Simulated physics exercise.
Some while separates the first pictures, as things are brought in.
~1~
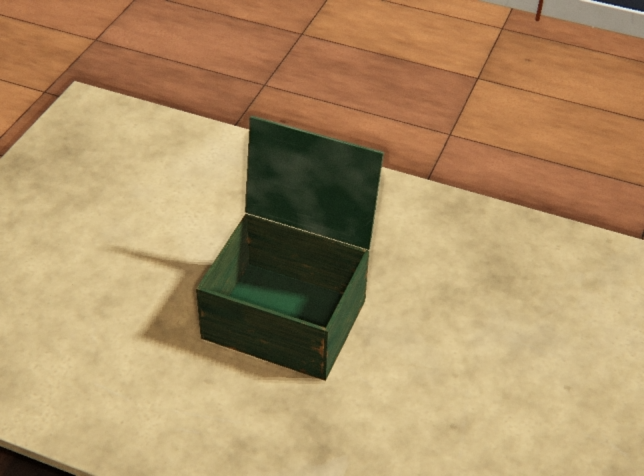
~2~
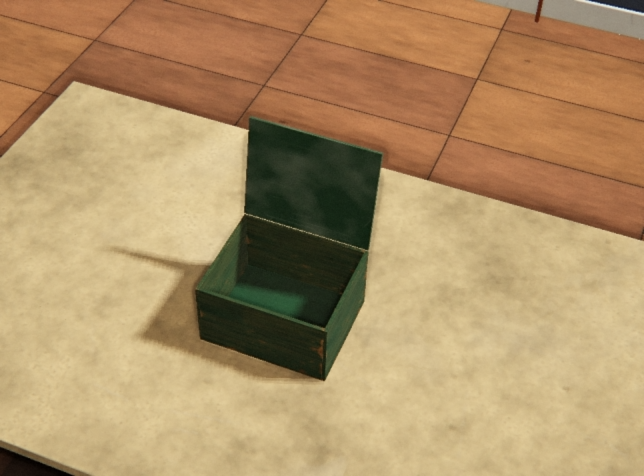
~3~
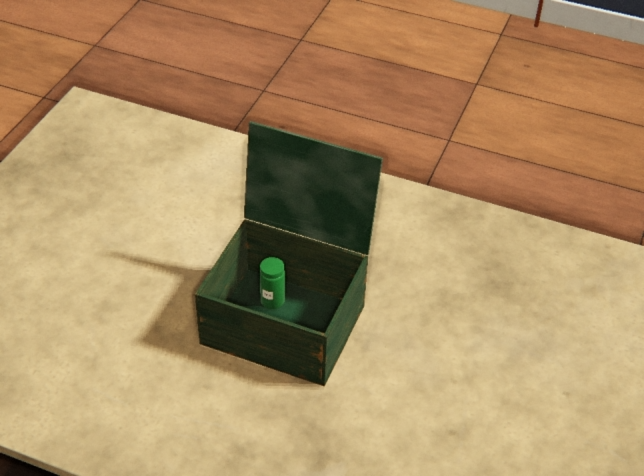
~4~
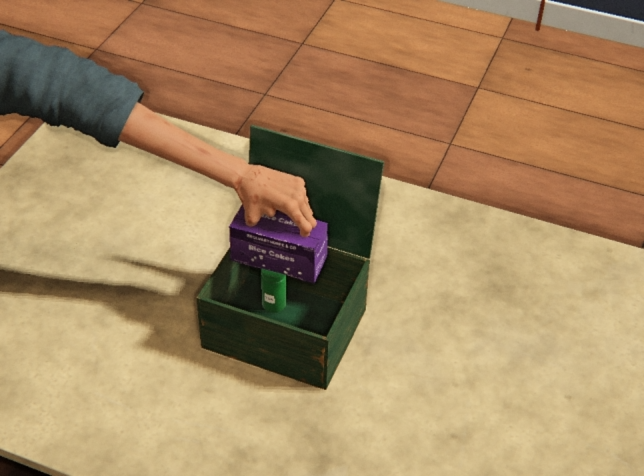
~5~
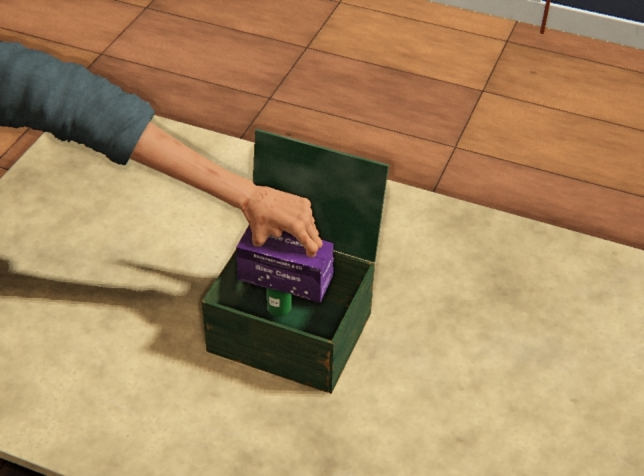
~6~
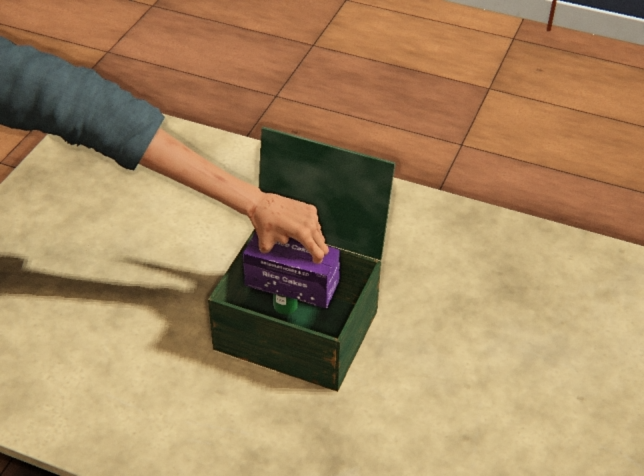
The clip shows an open, empty green wooden box on a pale tabletop, then a small green shaker inside it, before a hand reaching from the left lowers a purple carton into the box above the shaker.
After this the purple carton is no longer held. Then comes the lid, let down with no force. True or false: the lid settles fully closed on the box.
True.
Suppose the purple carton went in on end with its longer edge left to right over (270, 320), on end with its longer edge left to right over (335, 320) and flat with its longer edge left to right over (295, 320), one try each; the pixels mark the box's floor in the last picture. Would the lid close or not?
First try leaves it partly open, second try leaves it partly open, third try leaves it shut.
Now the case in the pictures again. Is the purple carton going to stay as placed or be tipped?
As it turns out, the purple carton changes its angle.
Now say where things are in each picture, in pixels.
In the first picture, the last thing is not in view yet.
In the second picture, the last thing is not in view yet.
In the third picture, the last thing is not in view yet; green shaker (272, 283).
The fourth picture shows still above its spot; purple carton (278, 242); green shaker (274, 287).
The fifth picture shows still above its spot; purple carton (285, 262).
The sixth picture shows in place under the hand; purple carton (292, 268).
Then, 0.50 s later than the last frame, purple carton on its side near (298, 329); green shaker moved a little.
Then, 1.30 s later than the last frame, lid 77° above the rim; purple carton on its side near (300, 329); green shaker moved a little.
Then, 1.80 s later than the last frame, lid 46° above the rim; purple carton on its side near (300, 329); green shaker moved a little.
Then, 2.20 s later than the last frame, lid 15° above the rim; purple carton on its side near (300, 329); green shaker moved a little.
When it is over, lid shut; lying over in the box, purple carton; green shaker as before. End places, in pixels of the last picture, purple carton near (300, 329).
